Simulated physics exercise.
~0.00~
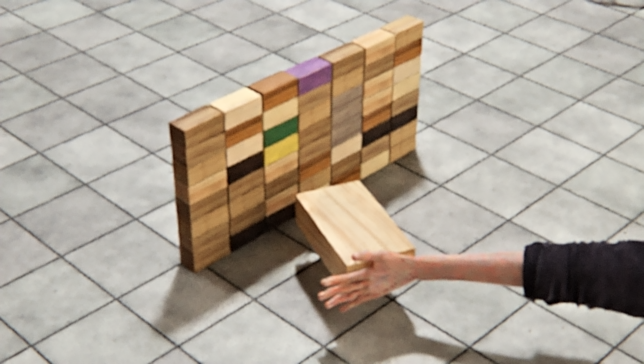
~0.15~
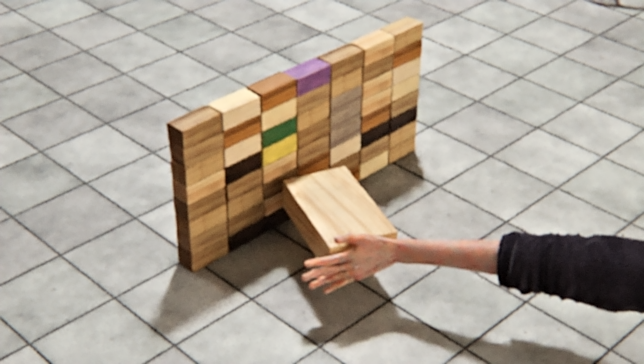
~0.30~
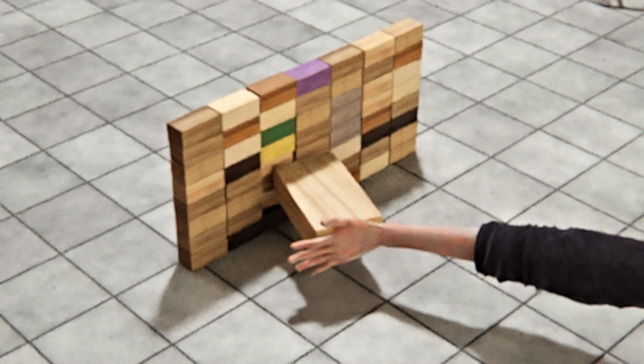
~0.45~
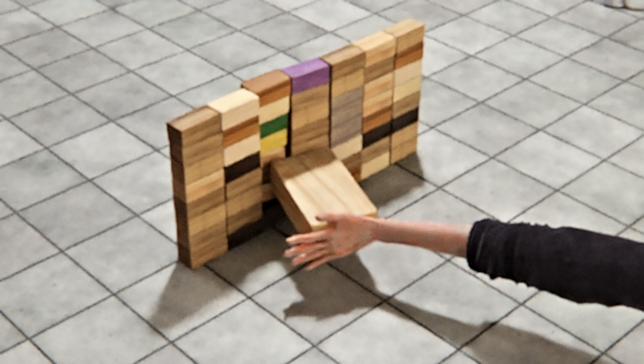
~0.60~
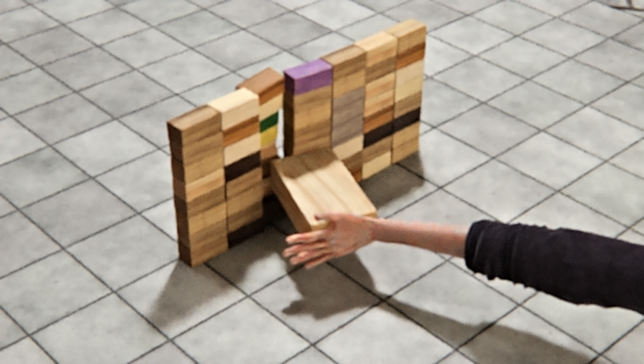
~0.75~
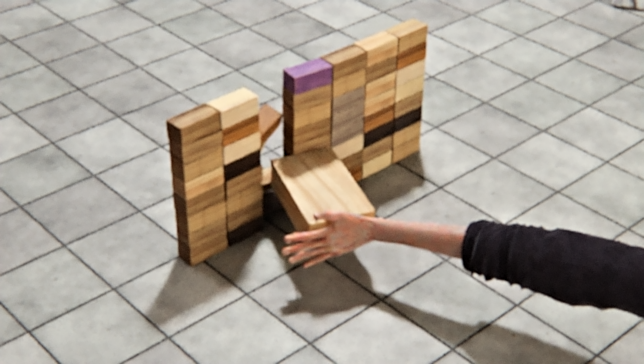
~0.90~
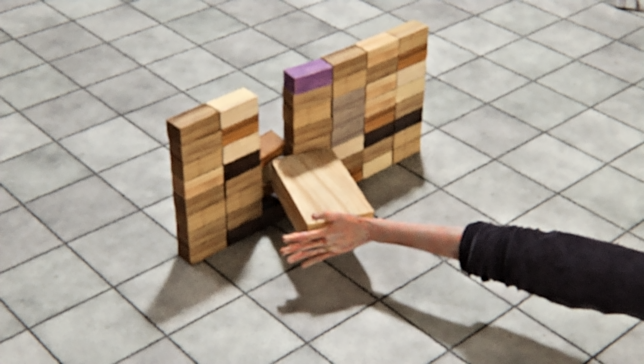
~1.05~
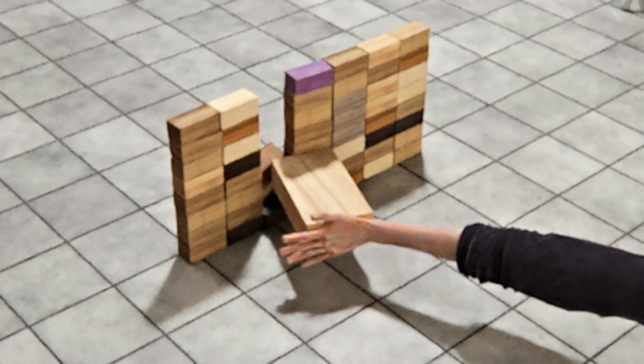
On a grey tiled floor, a hand pushed a long wooden block into a wall of stacked wooden blocks until the column with the green and yellow pieces toppled backward, leaving a gap while the purple block stayed on top beside it.
